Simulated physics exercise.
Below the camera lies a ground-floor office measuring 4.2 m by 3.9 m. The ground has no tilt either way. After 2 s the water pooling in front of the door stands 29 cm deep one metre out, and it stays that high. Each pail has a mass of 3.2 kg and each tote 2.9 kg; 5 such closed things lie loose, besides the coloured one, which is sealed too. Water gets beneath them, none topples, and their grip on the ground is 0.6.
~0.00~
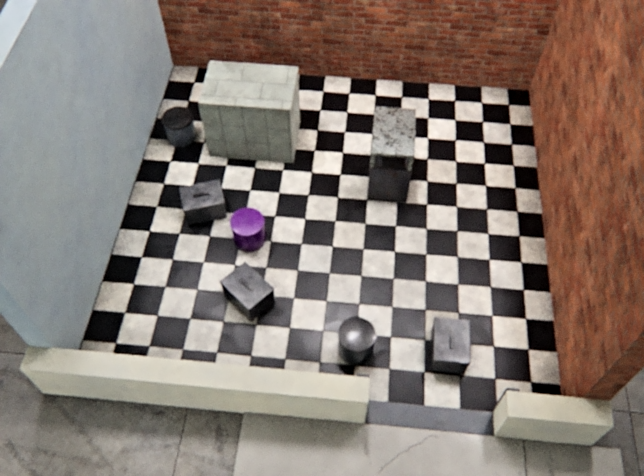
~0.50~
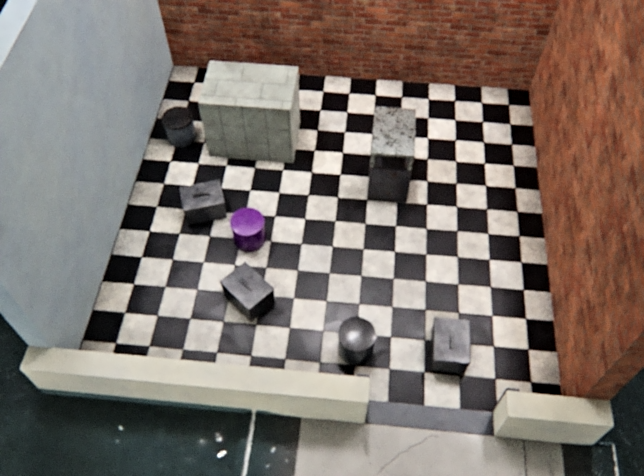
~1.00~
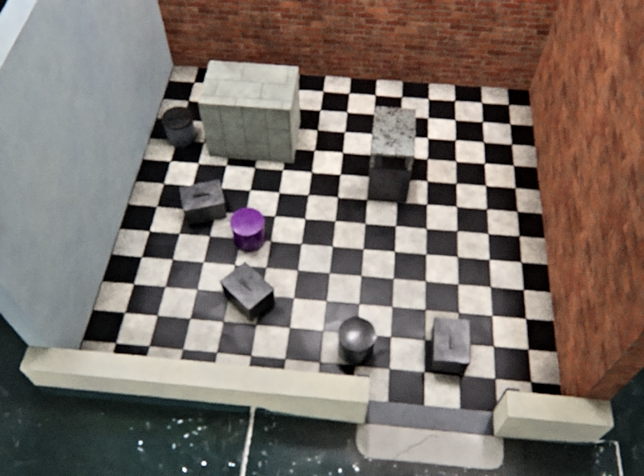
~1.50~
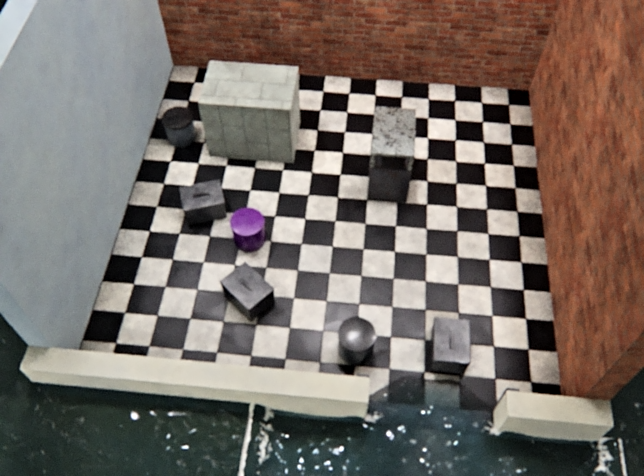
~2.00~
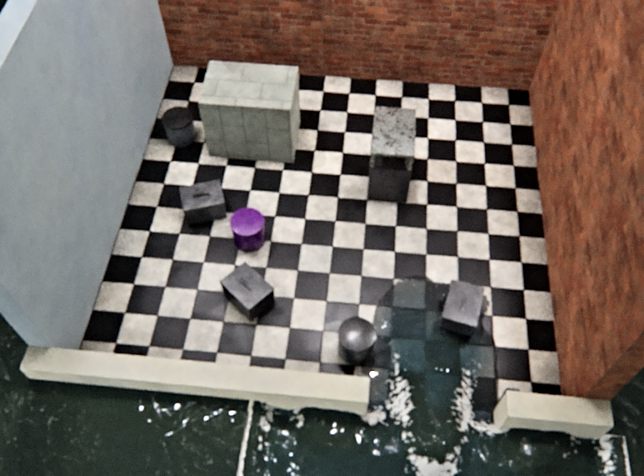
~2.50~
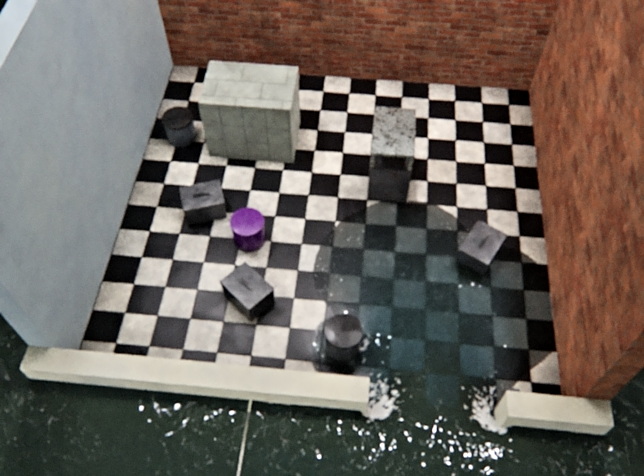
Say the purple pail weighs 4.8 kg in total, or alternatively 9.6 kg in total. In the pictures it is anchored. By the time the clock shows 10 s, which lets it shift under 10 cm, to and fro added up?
The one that works is only the second, 9.6 kg.
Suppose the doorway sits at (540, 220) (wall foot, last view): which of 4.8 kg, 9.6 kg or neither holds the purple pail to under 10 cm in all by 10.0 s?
In that setup neither mass works.
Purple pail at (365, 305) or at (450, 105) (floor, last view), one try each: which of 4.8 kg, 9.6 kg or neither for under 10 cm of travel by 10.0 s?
Going in order: Neither weight works, neither weight works.
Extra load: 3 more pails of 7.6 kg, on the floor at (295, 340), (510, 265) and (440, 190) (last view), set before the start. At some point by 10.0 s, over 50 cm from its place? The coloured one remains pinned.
In that order: Short of it, past it, over.
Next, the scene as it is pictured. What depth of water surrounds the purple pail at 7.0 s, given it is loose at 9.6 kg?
Close to 5 cm deep.
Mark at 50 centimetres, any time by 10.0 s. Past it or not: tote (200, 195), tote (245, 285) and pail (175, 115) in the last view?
Taking them in order: Beyond the mark, within the mark and beyond the mark.
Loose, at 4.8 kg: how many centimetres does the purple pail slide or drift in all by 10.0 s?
Roughly 100 cm.
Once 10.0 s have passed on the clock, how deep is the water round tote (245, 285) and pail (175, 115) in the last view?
Close to 5 and 16 centimetres.
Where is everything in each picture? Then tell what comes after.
The purple pail at (247, 221), on the bottom; 0.0 m2 under water; 0 of 6 have shifted, in the first frame.
The purple pail at (247, 221), on the bottom; water covers 0.0 m2; 0 of 6 have shifted, in the second frame.
The purple pail at (247, 221) rests on the ground; 0.0 m2 under water; 0 of 6 have shifted, in the third frame.
The purple pail at (247, 221), on the bottom; 0.1 m2 under water; 0 of 6 have shifted, in the fourth frame.
The purple pail at (247, 221), on the bottom; 1.0 m2 under water; 1 of 6 have shifted, in the fifth frame.
The purple pail at (247, 221) rests on the ground; 3.3 m2 under water; 2 of 6 have shifted, in the sixth frame.
After 3.5 s the purple pail would be 0 cm from its start with 4.8 kg and 0 cm from its start with 9.6 kg; 2 cm of water round it then.
After 4.5 s the purple pail would be 0 cm from its start with 4.8 kg and 0 cm from its start with 9.6 kg; 3 cm of water round it then.
After 7.0 s the purple pail would be 0 cm from its start with 4.8 kg and 0 cm from its start with 9.6 kg; 5 cm of water round it then.
After 10.0 s the purple pail would be 74 cm from its start with 4.8 kg and 1 cm from its start with 9.6 kg; 7 cm of water round it then.
